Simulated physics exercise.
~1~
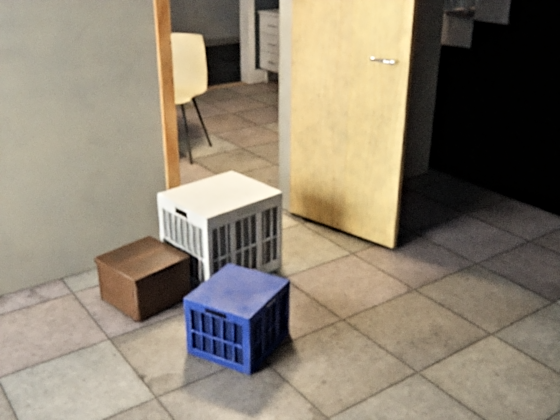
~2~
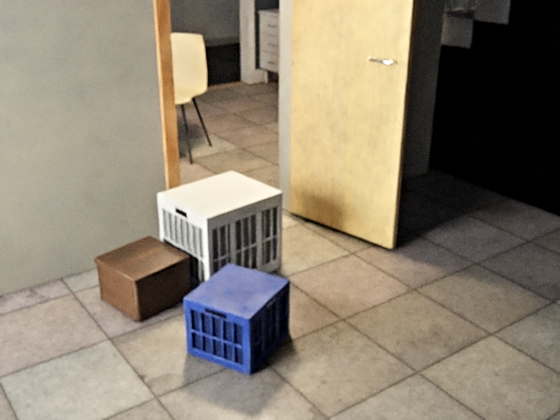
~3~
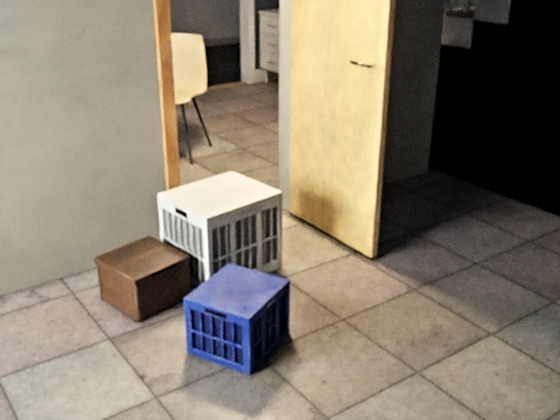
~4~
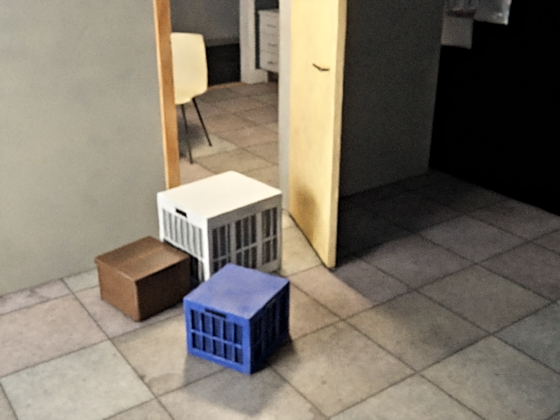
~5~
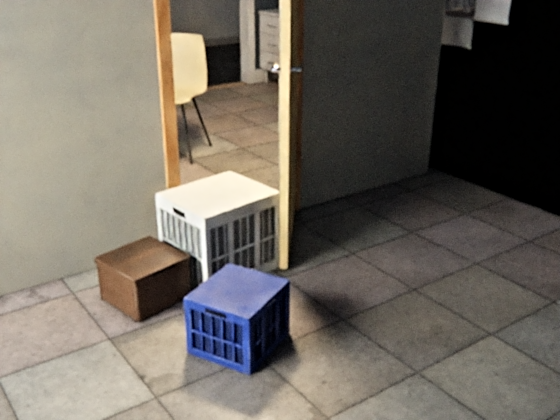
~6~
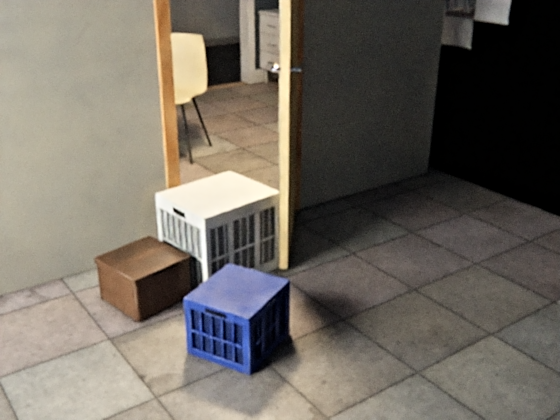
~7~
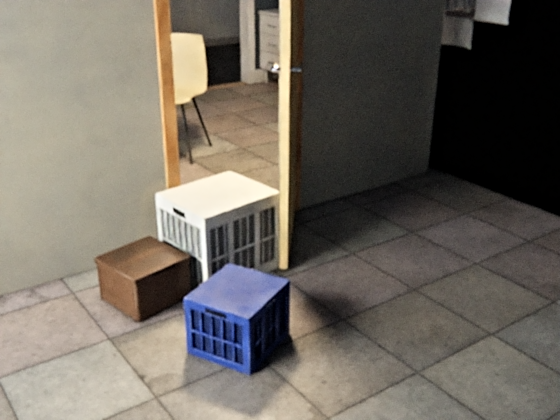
A wooden door swings partway towards its frame and stops against the white crate.
